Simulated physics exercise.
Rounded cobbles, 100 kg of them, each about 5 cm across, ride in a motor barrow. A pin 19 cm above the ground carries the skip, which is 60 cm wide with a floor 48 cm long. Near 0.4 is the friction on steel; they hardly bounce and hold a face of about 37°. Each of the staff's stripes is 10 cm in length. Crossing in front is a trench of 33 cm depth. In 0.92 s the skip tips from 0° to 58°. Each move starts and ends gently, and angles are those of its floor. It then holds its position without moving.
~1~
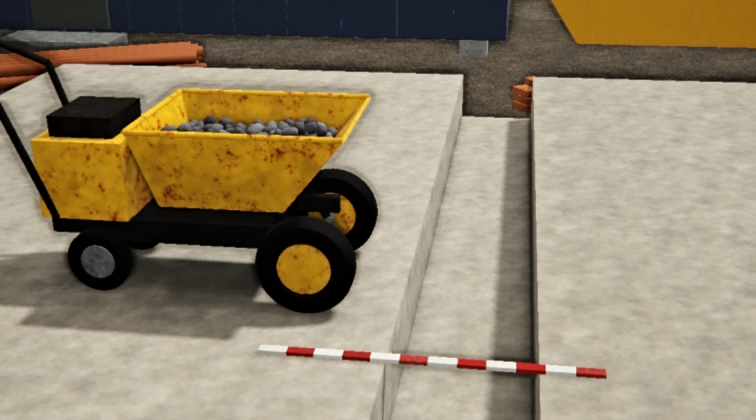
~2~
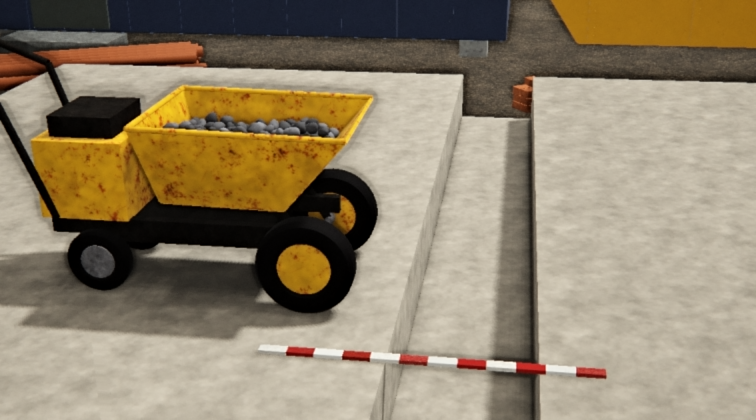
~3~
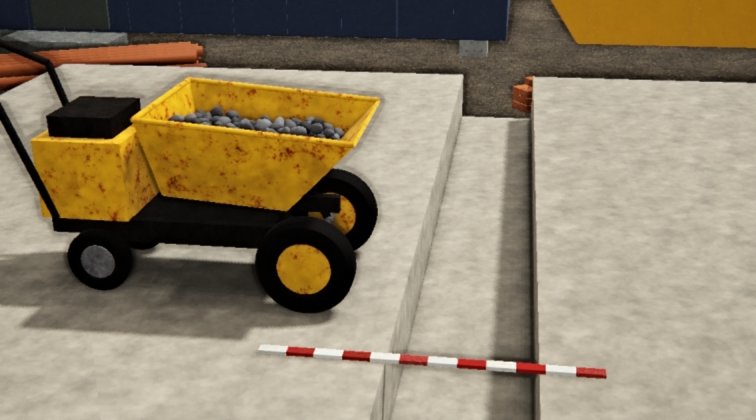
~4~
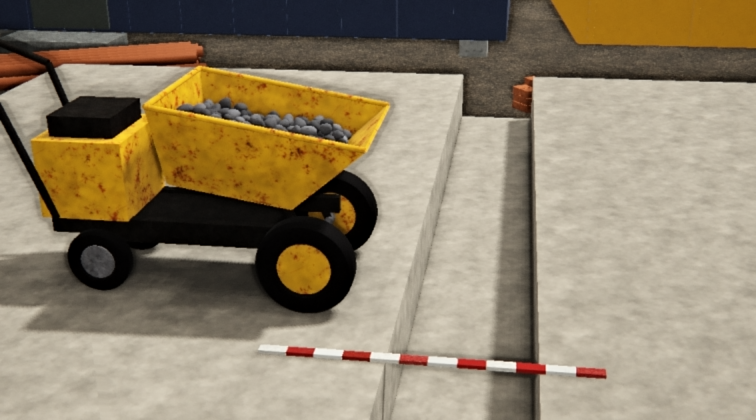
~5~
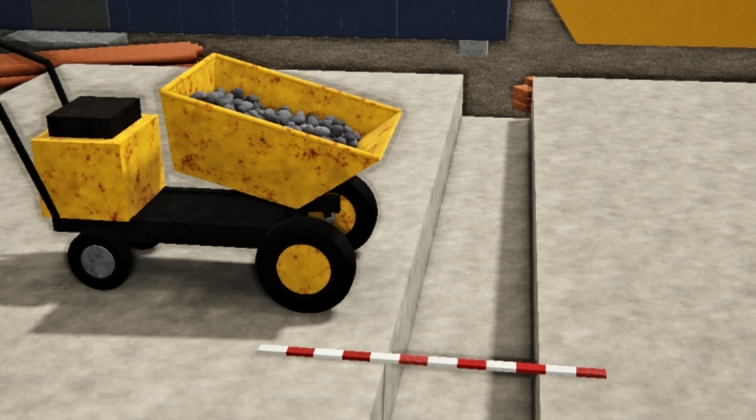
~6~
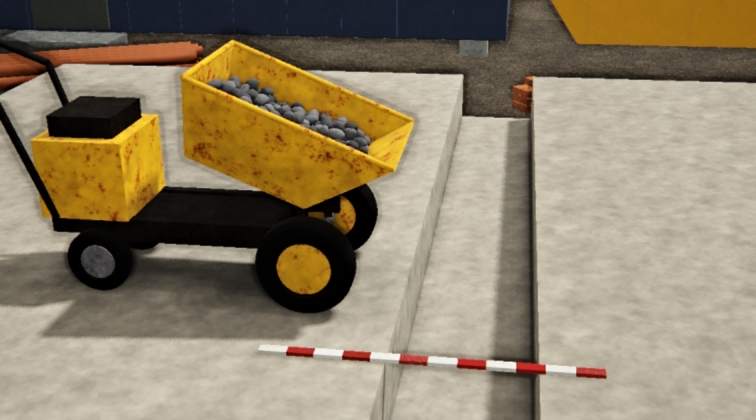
Yellow motor barrow standing still beside a trench, its rusty skip of grey cobbles slowly tilting down toward the right.
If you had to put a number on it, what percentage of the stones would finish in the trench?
I'd put it at about 61 percent.
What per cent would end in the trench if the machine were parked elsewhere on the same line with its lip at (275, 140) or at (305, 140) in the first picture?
First place: Near 65%; second place: Near 70%.
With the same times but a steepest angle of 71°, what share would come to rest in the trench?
Share in trench: Approx. 90%.
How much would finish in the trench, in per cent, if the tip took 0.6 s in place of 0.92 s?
I'd put it at some 60 in a hundred.
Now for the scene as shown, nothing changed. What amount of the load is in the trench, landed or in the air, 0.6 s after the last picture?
Some 5 per cent of the load by that point.
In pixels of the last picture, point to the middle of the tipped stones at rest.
Their centre sits close to (494, 353).
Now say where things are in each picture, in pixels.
The first picture shows lip at (343, 141), floor tilted 0°, highest stones at (270, 129).
The second picture shows lip at (346, 142), floor tilted 1°, highest stones at (245, 129).
In the third picture, the skip is at 4°, its lip at (354, 145); the top of the load is at (211, 122).
In the fourth picture, the skip is at 9°, its lip at (365, 151); the top of the load is at (210, 112).
In the fifth picture, the skip is at 15°, its lip at (379, 159); the top of the load is at (222, 101).
The sixth picture shows lip at (394, 170), floor tilted 22°, highest stones at (230, 90).
Then, 0.3 s after the last picture the floor is at 49°, 100 % in the skip; the foremost stones are at (403, 186).
Then, 0.6 s after the last picture the floor is at 58°, 96 % in the skip, 4 % in the trench; the foremost stones are at (483, 231).
Then, 1.0 s after the last picture the floor is at 58°, 65 % in the skip, 31 % in the trench, 4 % past the trench; the foremost stones are at (584, 297).
Then, 2.9 s after the last picture the floor is at 58°, 34 % in the skip, 61 % in the trench, 5 % past the trench; the foremost stones are at (652, 304).
